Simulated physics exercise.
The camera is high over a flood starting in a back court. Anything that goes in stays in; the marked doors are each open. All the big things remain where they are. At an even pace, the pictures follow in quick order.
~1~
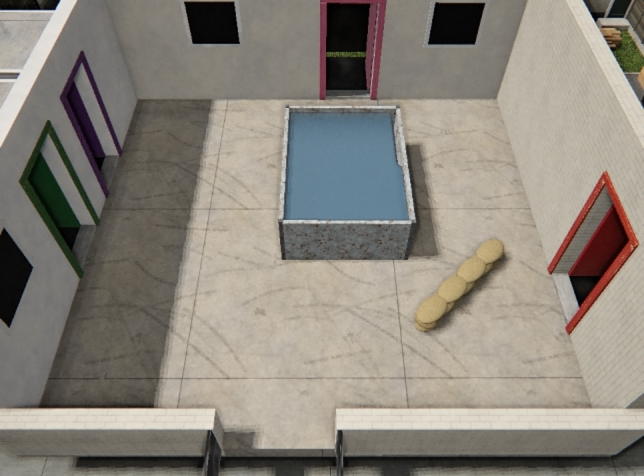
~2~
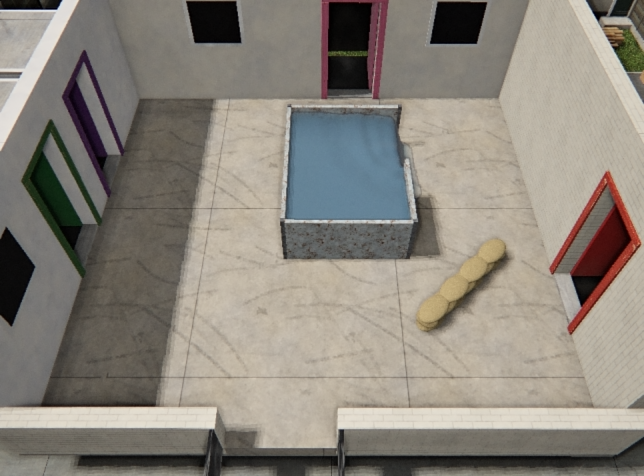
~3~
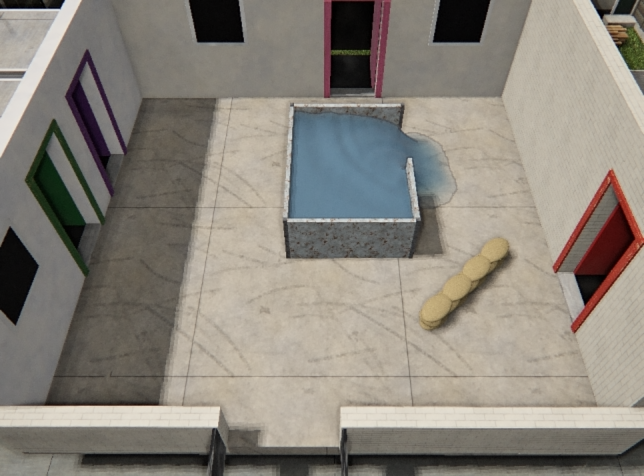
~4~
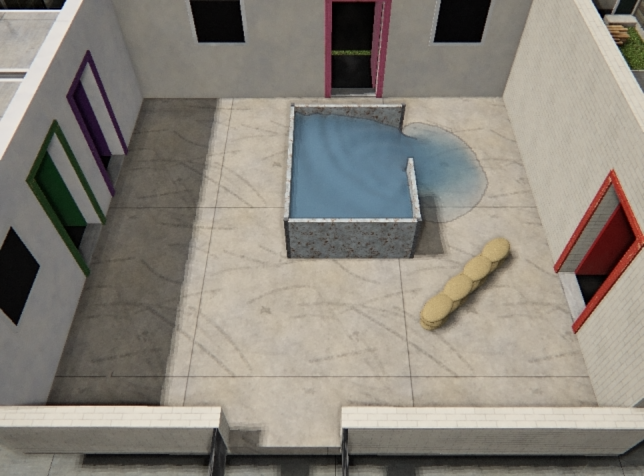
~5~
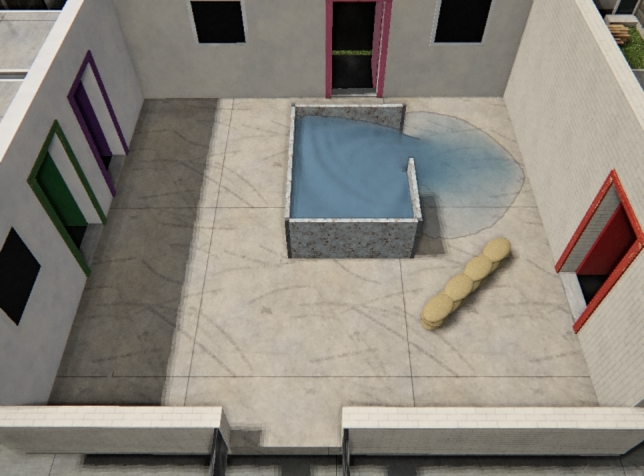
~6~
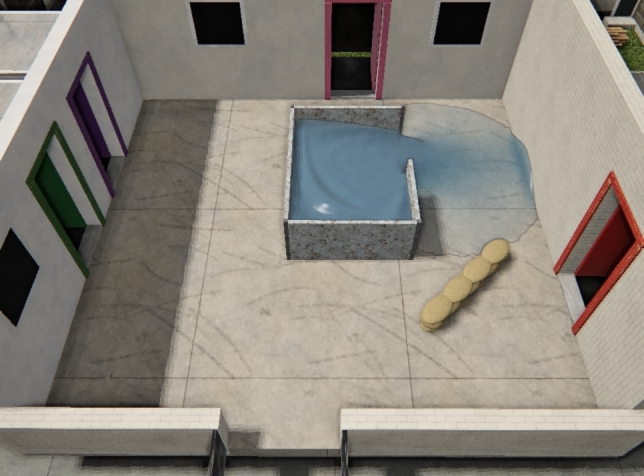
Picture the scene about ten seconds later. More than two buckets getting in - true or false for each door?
Green door: False; pink door: True; purple door: True; red door: True.
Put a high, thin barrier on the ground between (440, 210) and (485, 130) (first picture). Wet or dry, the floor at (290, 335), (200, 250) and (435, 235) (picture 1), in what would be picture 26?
Log, spots one to three: Swamped; spared; swamped.
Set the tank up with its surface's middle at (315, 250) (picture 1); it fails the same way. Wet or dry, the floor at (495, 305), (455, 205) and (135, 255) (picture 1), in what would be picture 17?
Soaked, soaked, parched.
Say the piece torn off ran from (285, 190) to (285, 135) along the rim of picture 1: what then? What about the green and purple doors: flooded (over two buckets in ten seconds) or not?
Taking them in order, the green one beats the mark, then the purple one beats the mark.
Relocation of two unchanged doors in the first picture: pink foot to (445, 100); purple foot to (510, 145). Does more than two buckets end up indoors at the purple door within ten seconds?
In that case purple gets flooded.
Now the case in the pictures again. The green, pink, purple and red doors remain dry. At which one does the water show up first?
First in line is the door marked red.
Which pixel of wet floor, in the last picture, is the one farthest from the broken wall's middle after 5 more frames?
Somewhere about (555, 306).
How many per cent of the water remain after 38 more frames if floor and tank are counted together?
Estimate: Close to 96 %.
A moment on, water covers 15 % of the floor; the green door not reached, the pink door not reached, the purple door not reached, the red door wet at the sill, nothing in.
Next, water covers 25 % of the floor; the green door not reached, the pink door not reached, the purple door not reached, the red door under two buckets in.
Then, water covers 45 % of the floor; the green door not reached, the pink door under two buckets in, the purple door not reached, the red door under two buckets in.
Later, water covers 85 % of the floor; the green door wet at the sill, nothing in, the pink door over two buckets in, the purple door over two buckets in, the red door over two buckets in.
In the end, water covers 95 % of the floor; the green door under two buckets in, the pink door over two buckets in, the purple door far over two buckets in, the red door over two buckets in.
